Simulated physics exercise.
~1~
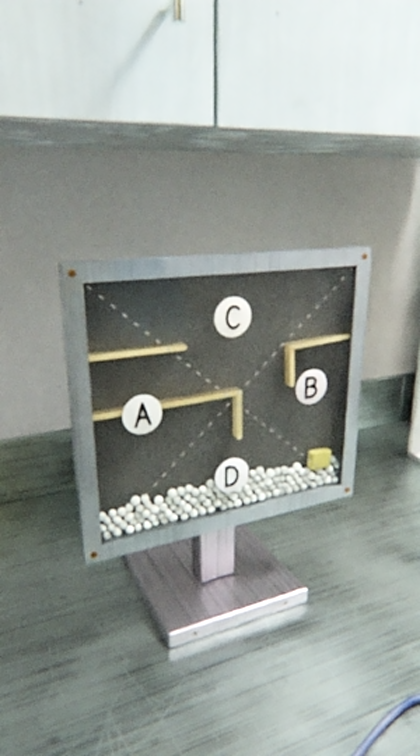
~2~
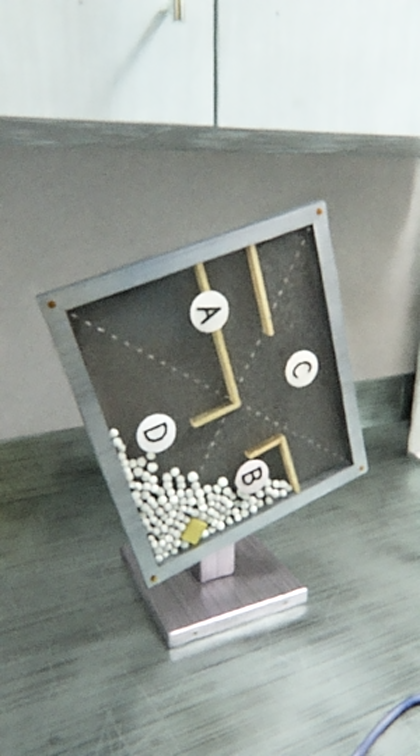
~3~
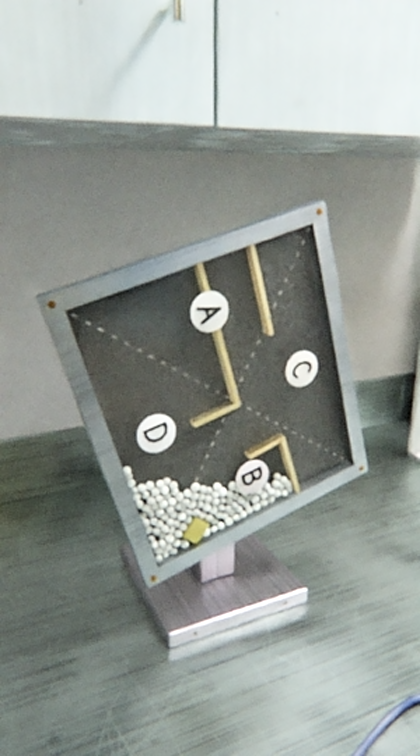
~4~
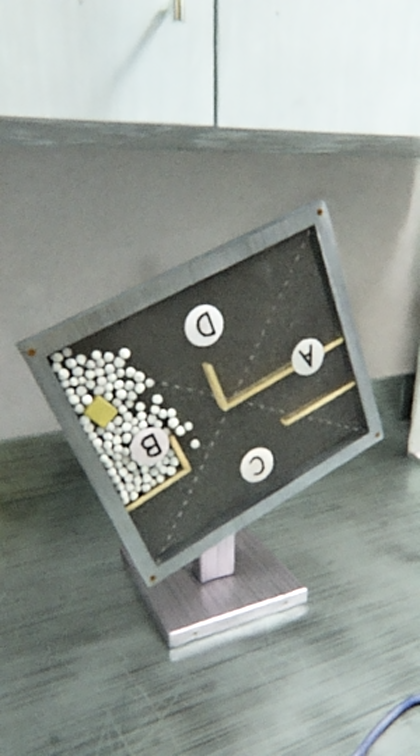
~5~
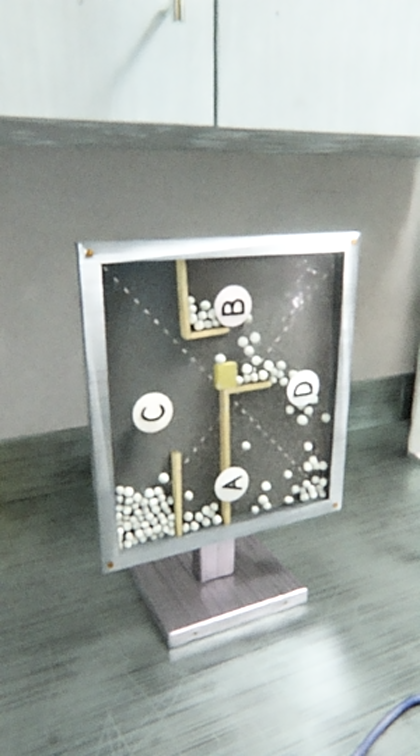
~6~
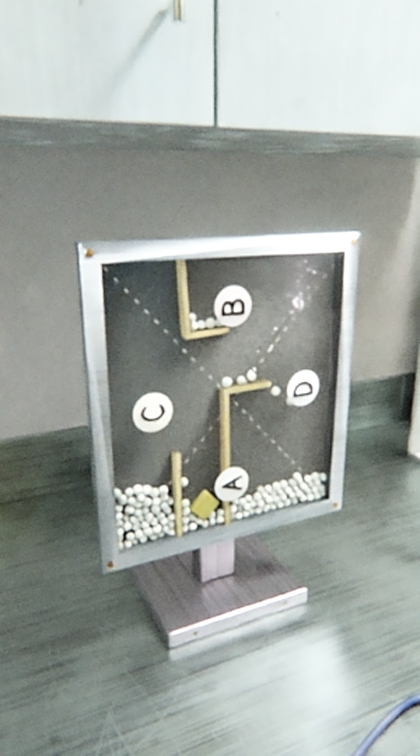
White beads and a yellow block slid into a lower corner as their upright square case turned clockwise, paused, then turned further, carrying them up the left side before they spilled down, settling mostly along the bottom with a few caught on ledges.
